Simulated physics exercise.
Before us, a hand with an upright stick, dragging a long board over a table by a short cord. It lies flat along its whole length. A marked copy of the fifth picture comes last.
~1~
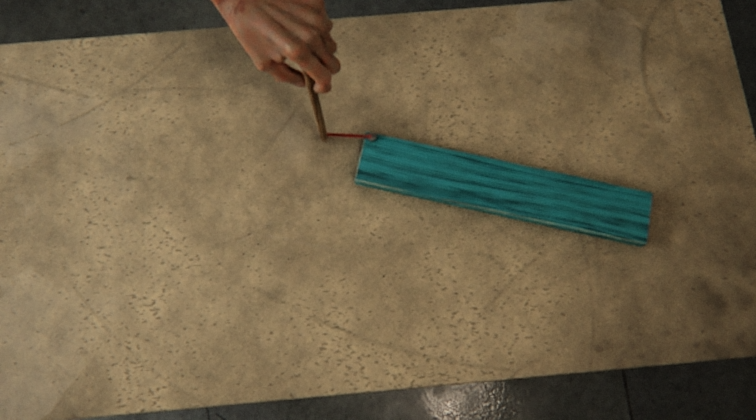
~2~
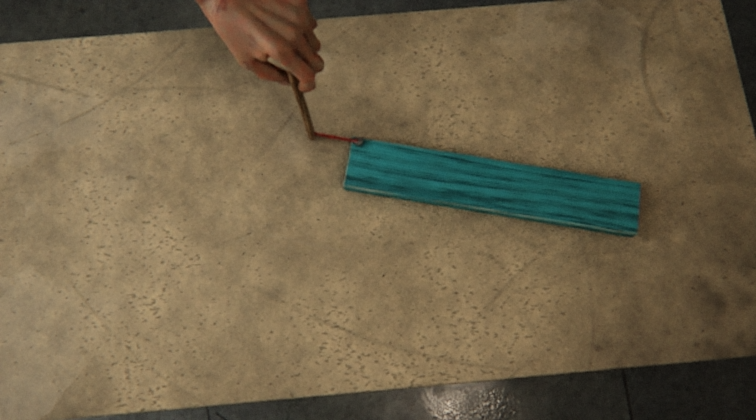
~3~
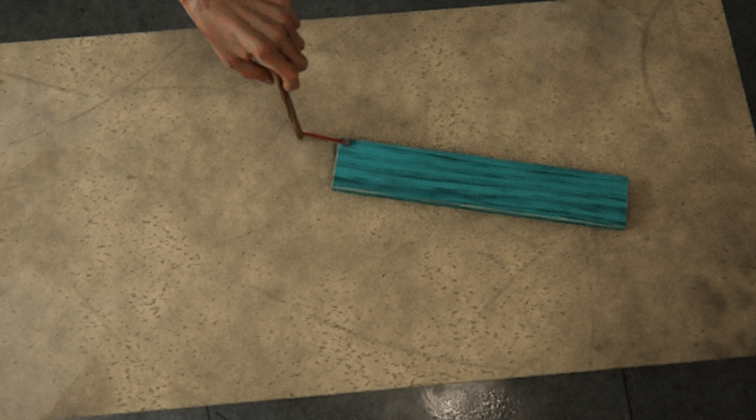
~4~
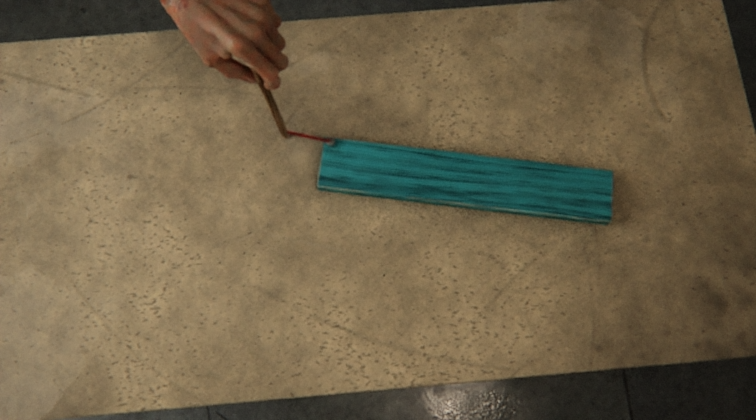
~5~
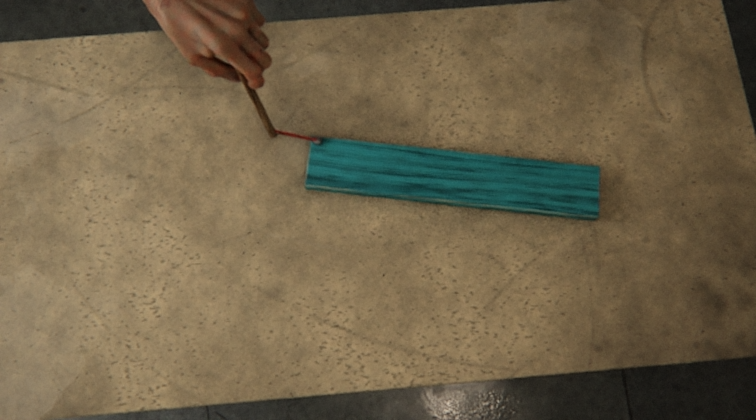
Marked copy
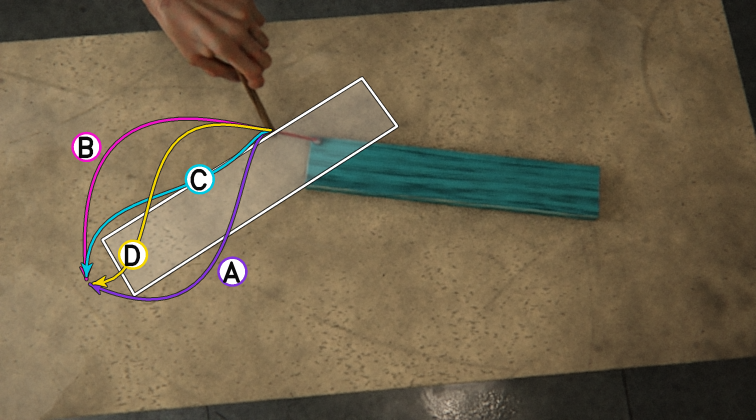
The clip opens with a hand holding an upright stick, joined by a short reddish cord to the upper left corner of a long turquoise board lying flat on a mottled tan table. The hand moves left, dragging the board a short way across the surface, and the board's slant levels slightly.
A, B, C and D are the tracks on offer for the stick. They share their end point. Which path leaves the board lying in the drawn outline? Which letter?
Take B.
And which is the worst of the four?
Path A.
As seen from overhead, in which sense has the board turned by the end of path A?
It turns anticlockwise.
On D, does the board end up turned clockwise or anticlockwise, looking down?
On that path, anticlockwise.
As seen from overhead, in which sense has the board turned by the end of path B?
On that path, anticlockwise.
On the marked copy, A from (271, 130) via (220, 251) to (89, 284); B from (271, 130) via (124, 136) to (86, 280); C from (271, 130) via (172, 191) to (86, 276); D from (271, 130) via (159, 170) to (93, 284); the outline at (253, 181).
Taking B. A third of the way, foot of the stick (167, 121), middle of the board (349, 154).
Two thirds of the way, foot of the stick (92, 191), middle of the board (279, 159).
When it is over, foot of the stick (88, 283), middle of the board (257, 182); it lies in the outline.
As for the rest, A leaves its middle at (283, 239); C leaves its middle at (269, 205); D leaves its middle at (273, 207).
